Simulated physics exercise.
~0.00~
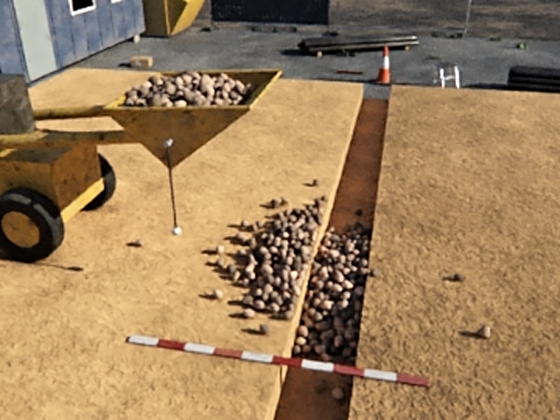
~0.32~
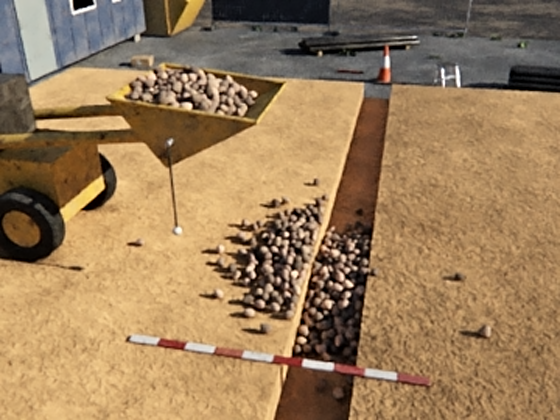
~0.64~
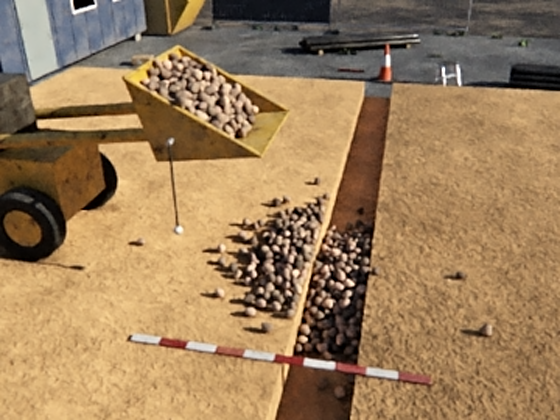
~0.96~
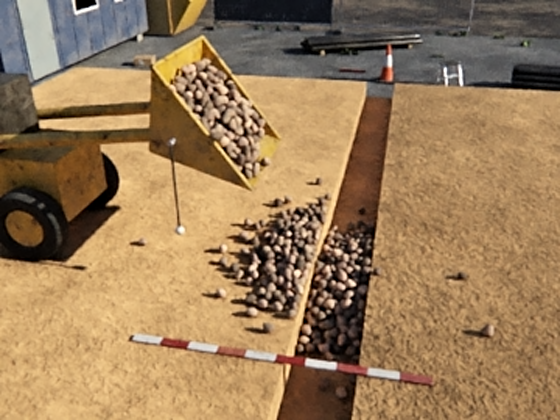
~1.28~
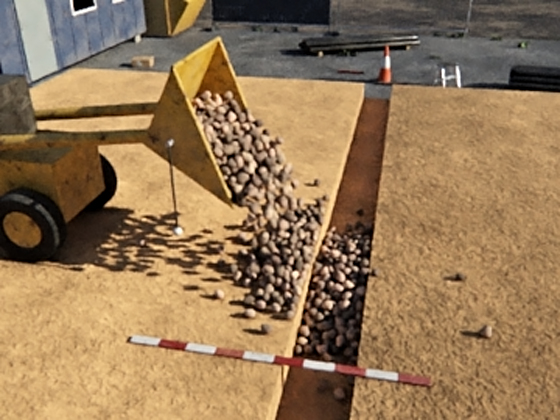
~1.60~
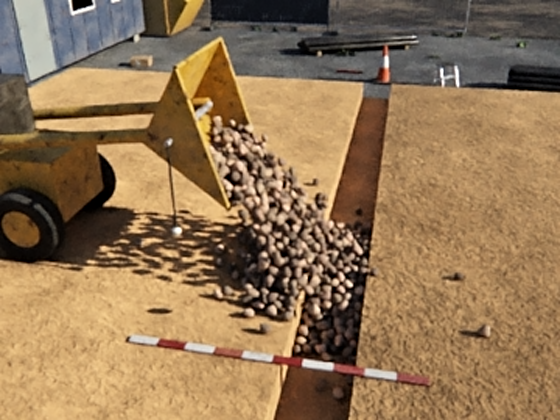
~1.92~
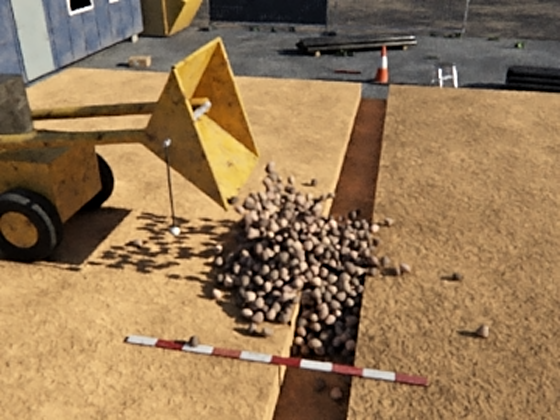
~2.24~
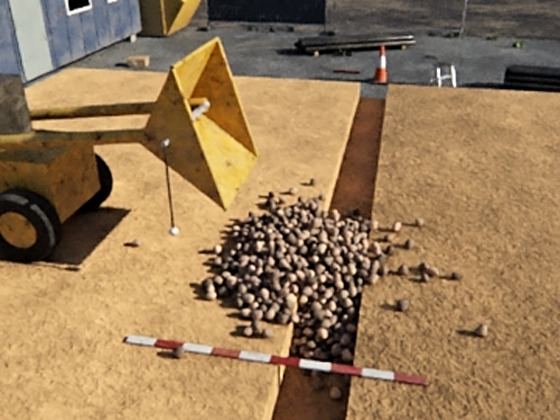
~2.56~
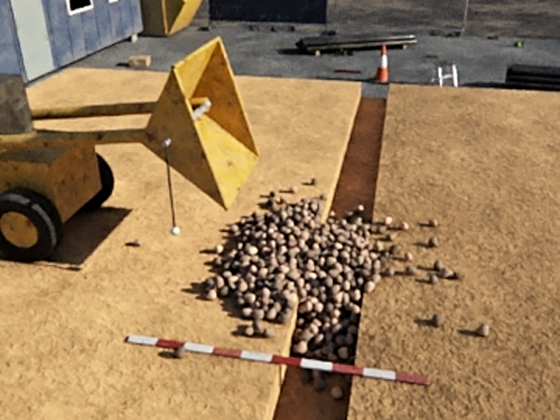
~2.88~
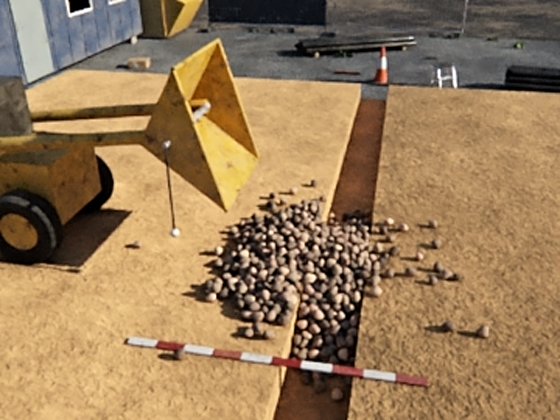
A yellow loader bucket tips its stones onto the old heap, which spreads across the trench.
